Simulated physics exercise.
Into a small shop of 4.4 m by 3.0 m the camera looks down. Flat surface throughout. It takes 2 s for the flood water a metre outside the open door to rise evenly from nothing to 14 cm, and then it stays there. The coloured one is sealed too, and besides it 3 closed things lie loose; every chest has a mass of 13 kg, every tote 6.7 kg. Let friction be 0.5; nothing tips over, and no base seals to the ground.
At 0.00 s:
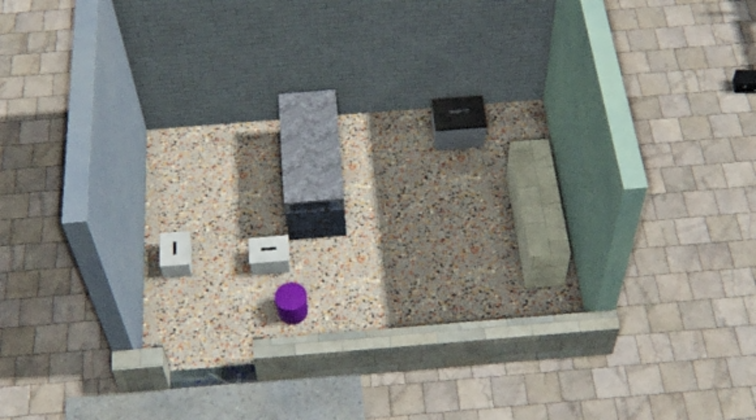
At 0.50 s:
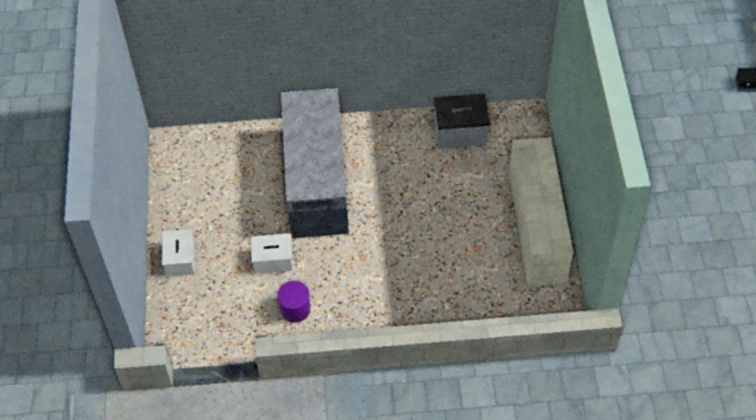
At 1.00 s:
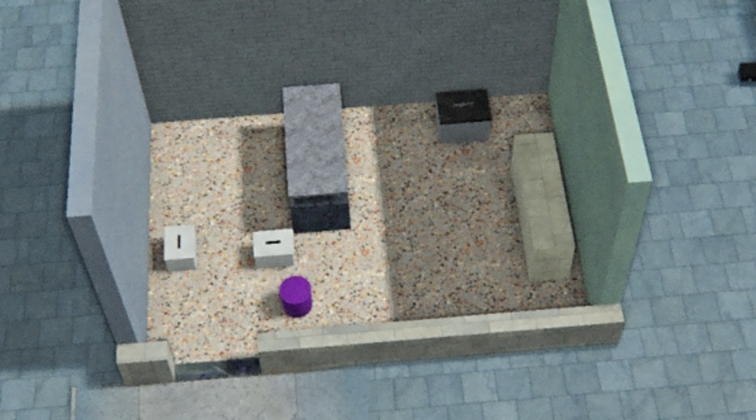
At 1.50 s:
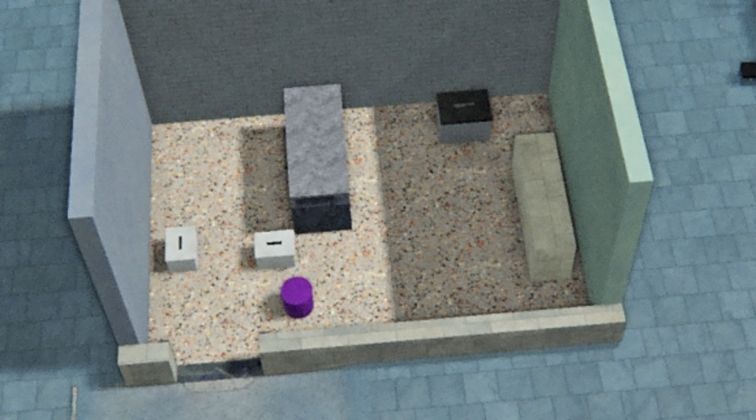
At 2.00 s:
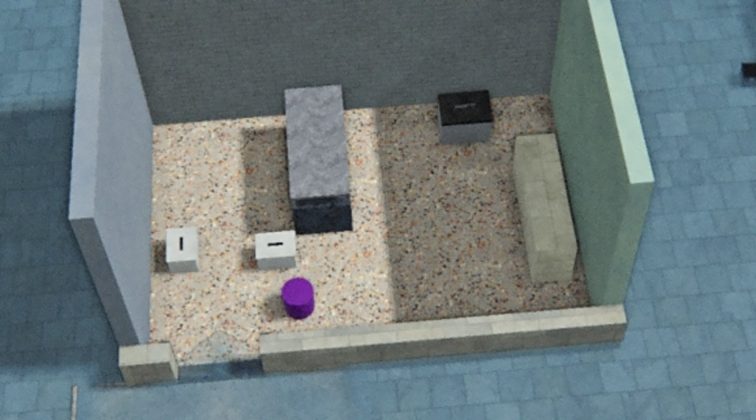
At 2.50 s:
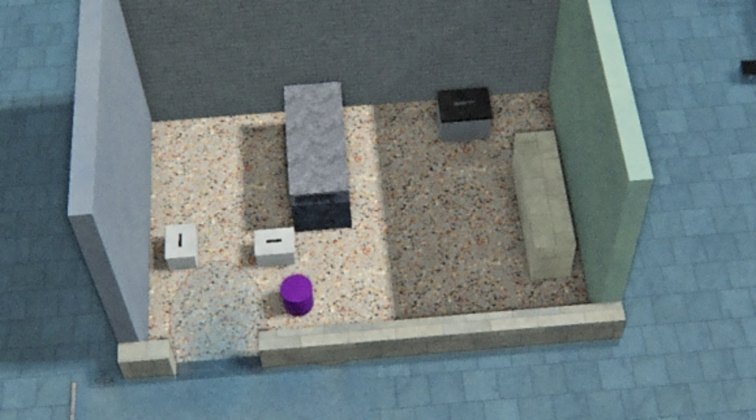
A small shop stands still as water surrounds it and spreads in through the doorway.
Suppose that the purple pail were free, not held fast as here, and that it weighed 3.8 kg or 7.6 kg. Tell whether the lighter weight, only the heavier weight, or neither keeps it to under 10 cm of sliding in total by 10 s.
Answer: The lighter weight suffices.
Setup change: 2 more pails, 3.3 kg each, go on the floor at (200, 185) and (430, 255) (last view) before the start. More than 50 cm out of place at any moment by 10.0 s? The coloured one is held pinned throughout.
In that order: Over, under.
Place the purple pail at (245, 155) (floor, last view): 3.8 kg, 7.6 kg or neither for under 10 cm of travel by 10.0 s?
Looking at the loads, neither keeps it.
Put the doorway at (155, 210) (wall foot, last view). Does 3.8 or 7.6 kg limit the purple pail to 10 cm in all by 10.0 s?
With that change, you need the heavier one.
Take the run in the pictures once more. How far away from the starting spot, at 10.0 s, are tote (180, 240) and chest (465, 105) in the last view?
In turn: 120 cm, 0 cm.
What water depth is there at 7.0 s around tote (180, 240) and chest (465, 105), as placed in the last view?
First roughly 9 cm, second roughly 1 cm.
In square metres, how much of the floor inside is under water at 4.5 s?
Around 5.5 m2 of it.
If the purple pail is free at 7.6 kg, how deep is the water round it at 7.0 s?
Around 2 cm.
After 3.5 s the purple pail would be 0 cm from its start with 3.8 kg and 0 cm from its start with 7.6 kg; 2 cm of water round it then.
After 4.5 s the purple pail would be 0 cm from its start with 3.8 kg and 0 cm from its start with 7.6 kg; 2 cm of water round it then.
After 7.0 s the purple pail would be 0 cm from its start with 3.8 kg and 0 cm from its start with 7.6 kg; 2 cm of water round it then.
After 10.0 s the purple pail would be 0 cm from its start with 3.8 kg and 0 cm from its start with 7.6 kg; 4 cm of water round it then.
